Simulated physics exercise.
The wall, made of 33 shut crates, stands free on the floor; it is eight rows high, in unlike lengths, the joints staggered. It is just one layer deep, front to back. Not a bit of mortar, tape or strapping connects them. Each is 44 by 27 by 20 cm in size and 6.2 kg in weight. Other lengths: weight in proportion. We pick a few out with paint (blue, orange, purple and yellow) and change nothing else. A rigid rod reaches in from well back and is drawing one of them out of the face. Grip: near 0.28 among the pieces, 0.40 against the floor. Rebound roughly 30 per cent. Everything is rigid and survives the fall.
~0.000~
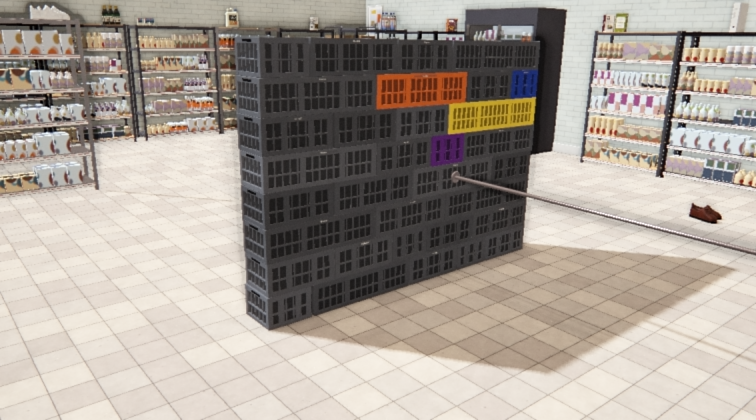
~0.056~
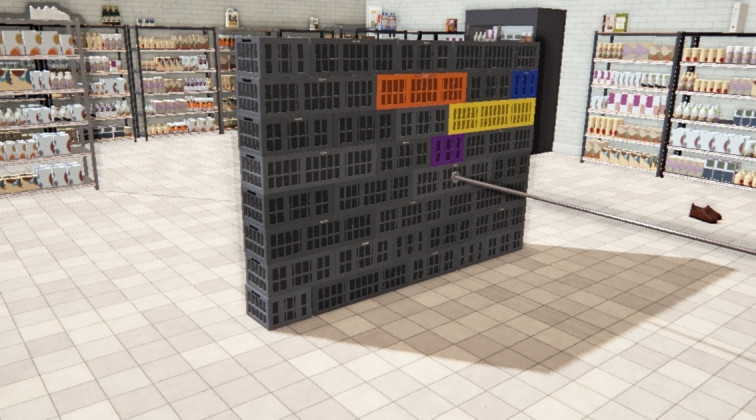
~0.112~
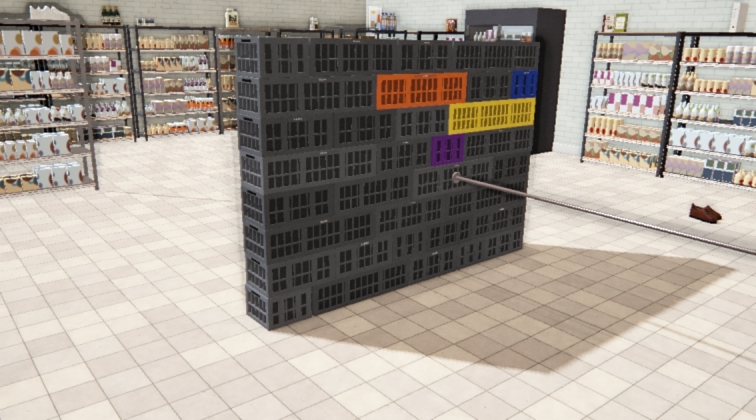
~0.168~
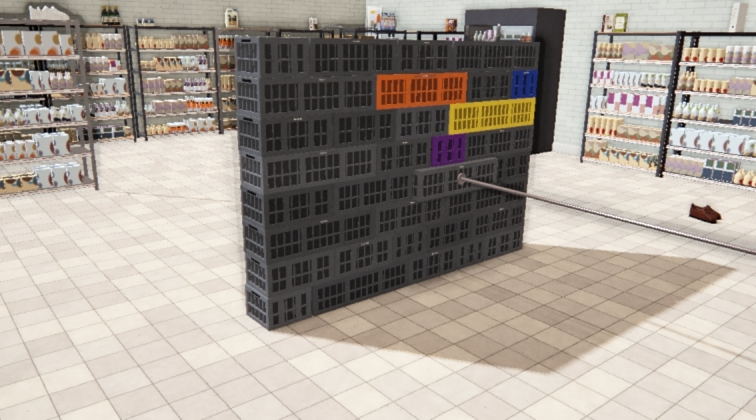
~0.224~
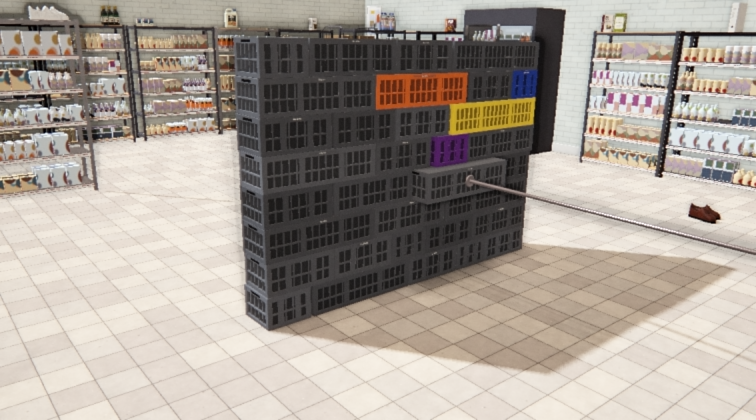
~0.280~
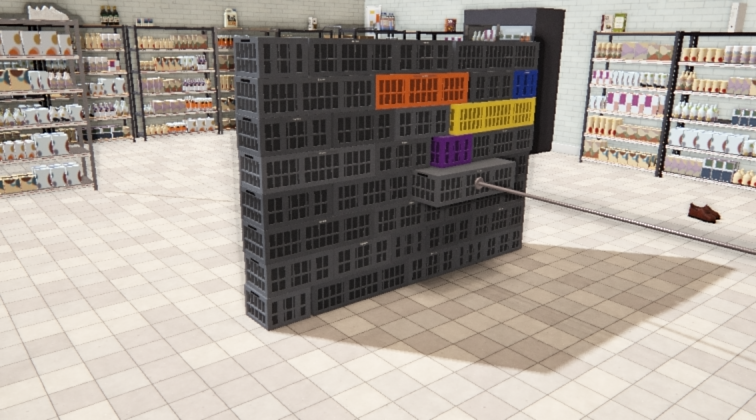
A dark crate is drawn slowly out of a freestanding wall of stacked crates by a long rod reaching in from the right, and the purple and yellow crates above it shift slightly as it slides forward.
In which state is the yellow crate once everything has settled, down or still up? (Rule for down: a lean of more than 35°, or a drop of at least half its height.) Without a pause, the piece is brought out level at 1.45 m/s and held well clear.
In the end the yellow crate is still up.
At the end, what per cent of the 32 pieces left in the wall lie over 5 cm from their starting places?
Shifted share: 10 %.
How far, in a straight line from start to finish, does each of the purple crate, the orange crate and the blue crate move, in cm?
The purple one ends 90 cm from where it began, the orange one 0 cm, and the blue one 0 cm.
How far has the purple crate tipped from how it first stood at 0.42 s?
Tilt: Approx. 15°.
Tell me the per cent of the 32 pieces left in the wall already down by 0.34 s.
0 percent by then.
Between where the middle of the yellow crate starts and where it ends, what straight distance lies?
Distance start to end: Approx. 5 cm.
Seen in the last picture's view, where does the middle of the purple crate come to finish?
Its centre ends up near pixel (484, 273) in the last picture.
After 0.34 s, none of the 32 other crates down, 8 disturbed; yellow crate shifted 49 mm; purple crate shifted 12 cm.
After 0.42 s, none of the 32 other crates down, 9 disturbed; yellow crate shifted 6 cm; purple crate leaning 17°.
After 0.58 s, 1 of the 32 other crates down; yellow crate shifted 6 cm; purple crate leaning 72°, 23 cm lower.
After 0.92 s, 1 of the 32 other crates down; yellow crate shifted 6 cm; purple crate upside down.
At rest (1.5 s), 1 of the 32 other crates down; yellow crate shifted 6 cm; purple crate upside down; blue crate shifted 19 mm. As the last picture would show them, middles, yellow crate near (487, 114), purple crate near (484, 273).
